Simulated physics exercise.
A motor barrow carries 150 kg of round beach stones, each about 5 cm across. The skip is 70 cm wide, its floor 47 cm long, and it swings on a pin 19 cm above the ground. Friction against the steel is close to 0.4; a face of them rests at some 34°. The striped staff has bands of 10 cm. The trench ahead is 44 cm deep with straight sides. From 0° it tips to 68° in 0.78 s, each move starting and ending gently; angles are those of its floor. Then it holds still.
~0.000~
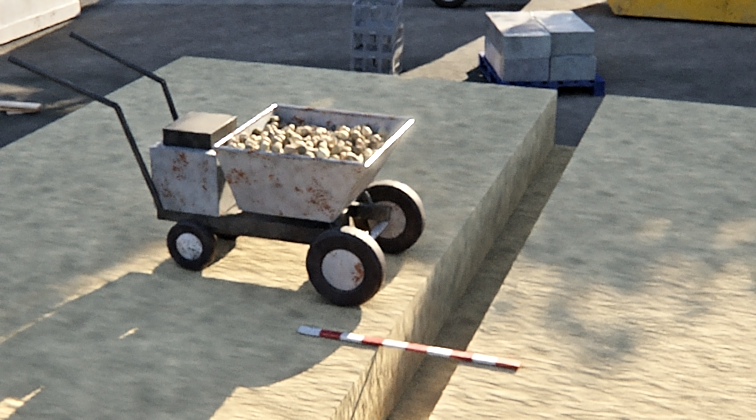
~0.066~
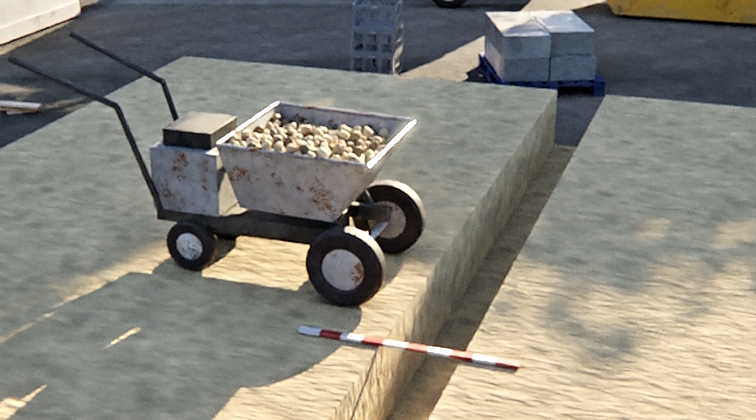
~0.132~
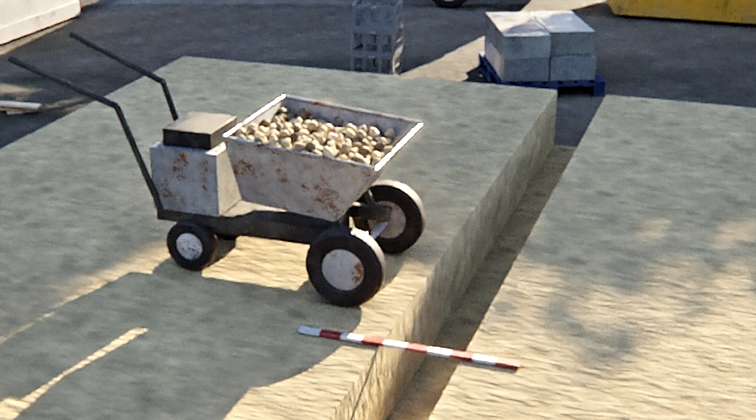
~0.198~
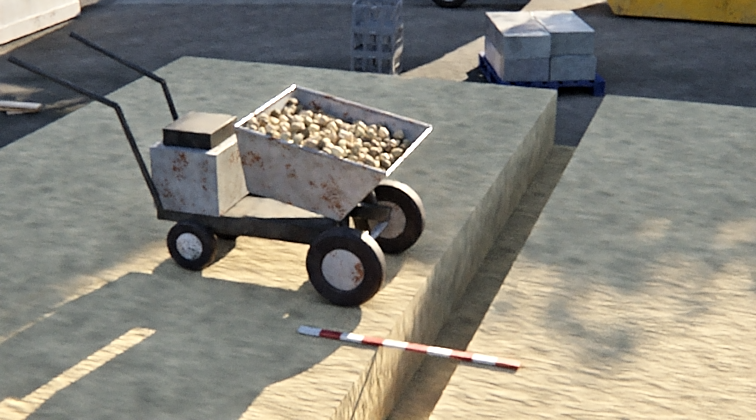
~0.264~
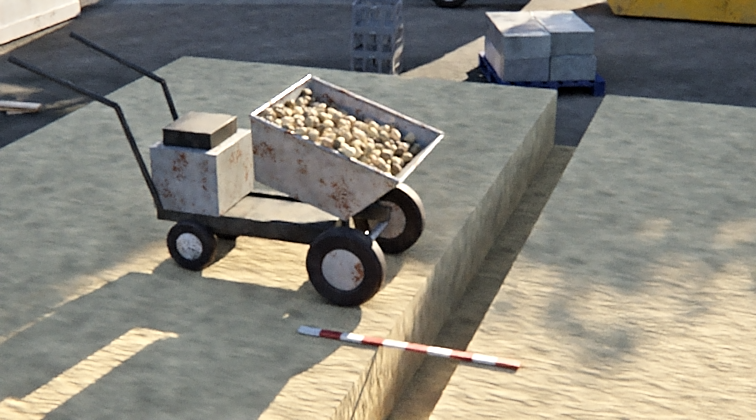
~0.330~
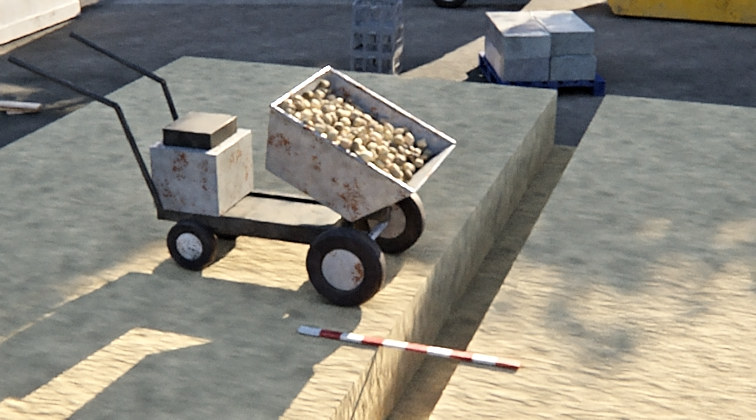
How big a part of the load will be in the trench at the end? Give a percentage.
Roughly 38 per cent ends in the trench.
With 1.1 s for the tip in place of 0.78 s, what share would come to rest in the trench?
It would be near 40 per cent.
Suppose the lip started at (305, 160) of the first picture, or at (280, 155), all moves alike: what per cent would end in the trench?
Near 85 per cent from the first place, 80 from the second.
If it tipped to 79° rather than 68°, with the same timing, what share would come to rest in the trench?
Then about 30 per cent.
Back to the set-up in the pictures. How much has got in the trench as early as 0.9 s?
Some 5 per cent.
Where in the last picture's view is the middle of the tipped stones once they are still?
Near (526, 297).
After 0.6 s the floor is at 57°; 100 % in the skip; the foremost stones are at (453, 213).
After 0.9 s the floor is at 68°; 72 % in the skip, 4 % in the trench, 24 % past the trench; the foremost stones are at (553, 310).
After 1.2 s the floor is at 68°; 34 % in the skip, 6 % in the trench, 60 % past the trench; the foremost stones are at (705, 318).
After 3.2 s the floor is at 68°; 1 % in the skip, 38 % in the trench, 61 % past the trench; the foremost stones are past the picture's edge.
